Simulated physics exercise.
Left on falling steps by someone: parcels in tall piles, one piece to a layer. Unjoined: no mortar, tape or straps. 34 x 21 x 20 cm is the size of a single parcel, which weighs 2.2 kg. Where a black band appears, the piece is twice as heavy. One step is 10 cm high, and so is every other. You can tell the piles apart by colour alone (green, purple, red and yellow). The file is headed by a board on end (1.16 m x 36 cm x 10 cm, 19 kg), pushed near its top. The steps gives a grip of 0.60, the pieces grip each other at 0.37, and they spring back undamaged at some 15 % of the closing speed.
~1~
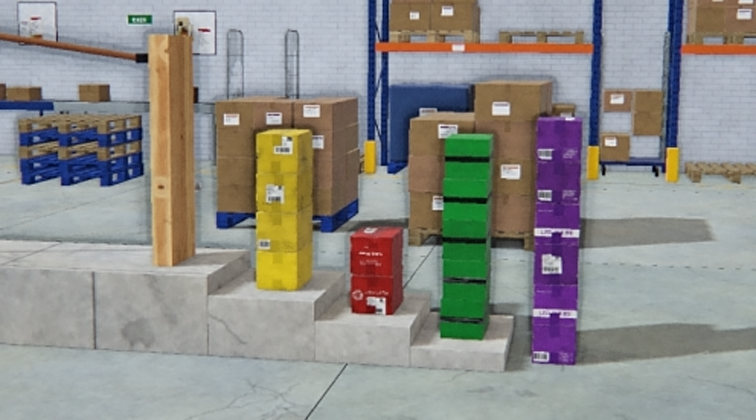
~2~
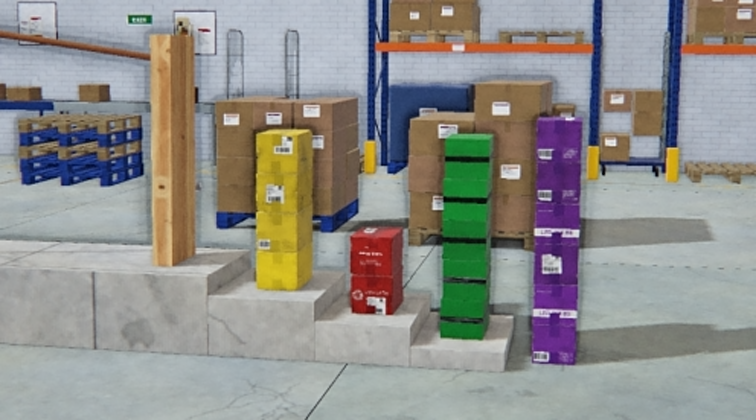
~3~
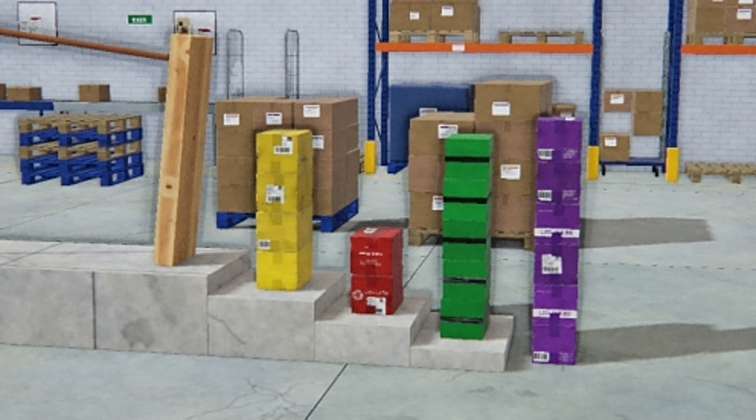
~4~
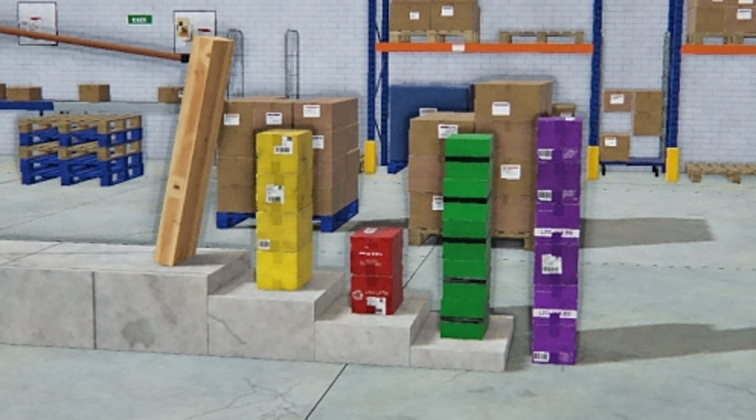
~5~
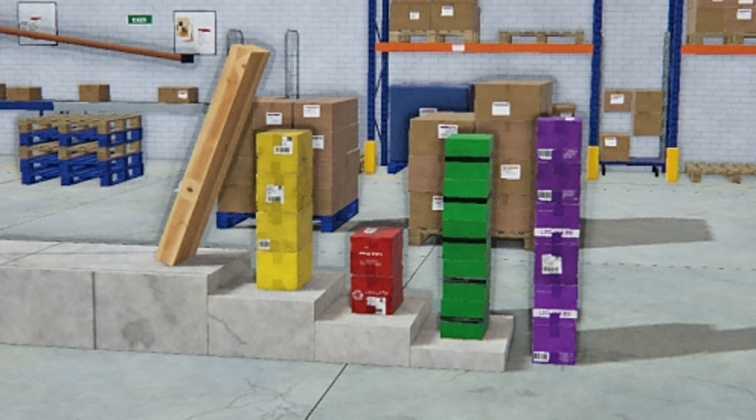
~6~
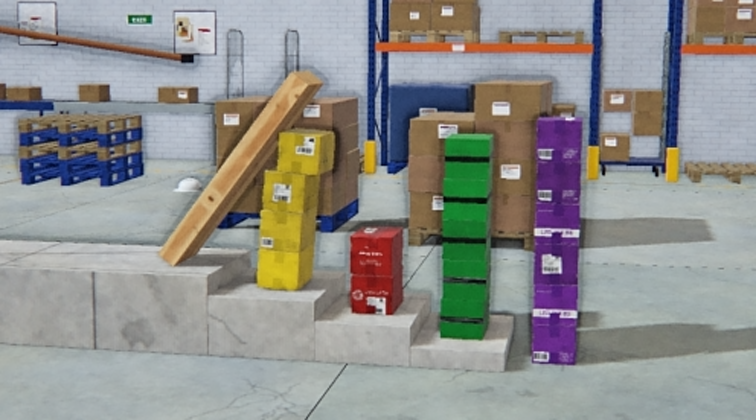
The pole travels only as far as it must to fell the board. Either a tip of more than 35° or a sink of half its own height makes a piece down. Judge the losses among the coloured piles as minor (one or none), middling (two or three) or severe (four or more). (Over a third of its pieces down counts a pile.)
The losses are minor.
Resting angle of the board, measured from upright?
About 60° from upright.
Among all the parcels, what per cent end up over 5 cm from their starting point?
The answer is 25 percent.
Then, 0.08 s past the last view, board 44° from upright; none of the 17 parcels down, 4 disturbed; top yellow parcel 11° from how it stood.
Then, 0.16 s past the last view, board 51° from upright; 1 of the 17 parcels down; top yellow parcel 42° from how it stood, 6 cm lower.
Then, 0.26 s past the last view, board 60° from upright; 1 of the 17 parcels down; top yellow parcel on its side.
Then, 0.36 s past the last view, board 61° from upright; 3 of the 17 parcels down; top yellow parcel on its side.
In the end, board 61° from upright; 3 of the 17 parcels down; top yellow parcel on its side; top green parcel unmoved. Wrecked, yellow. From the last view, middles, top yellow parcel near (422, 221), top green parcel near (470, 156).
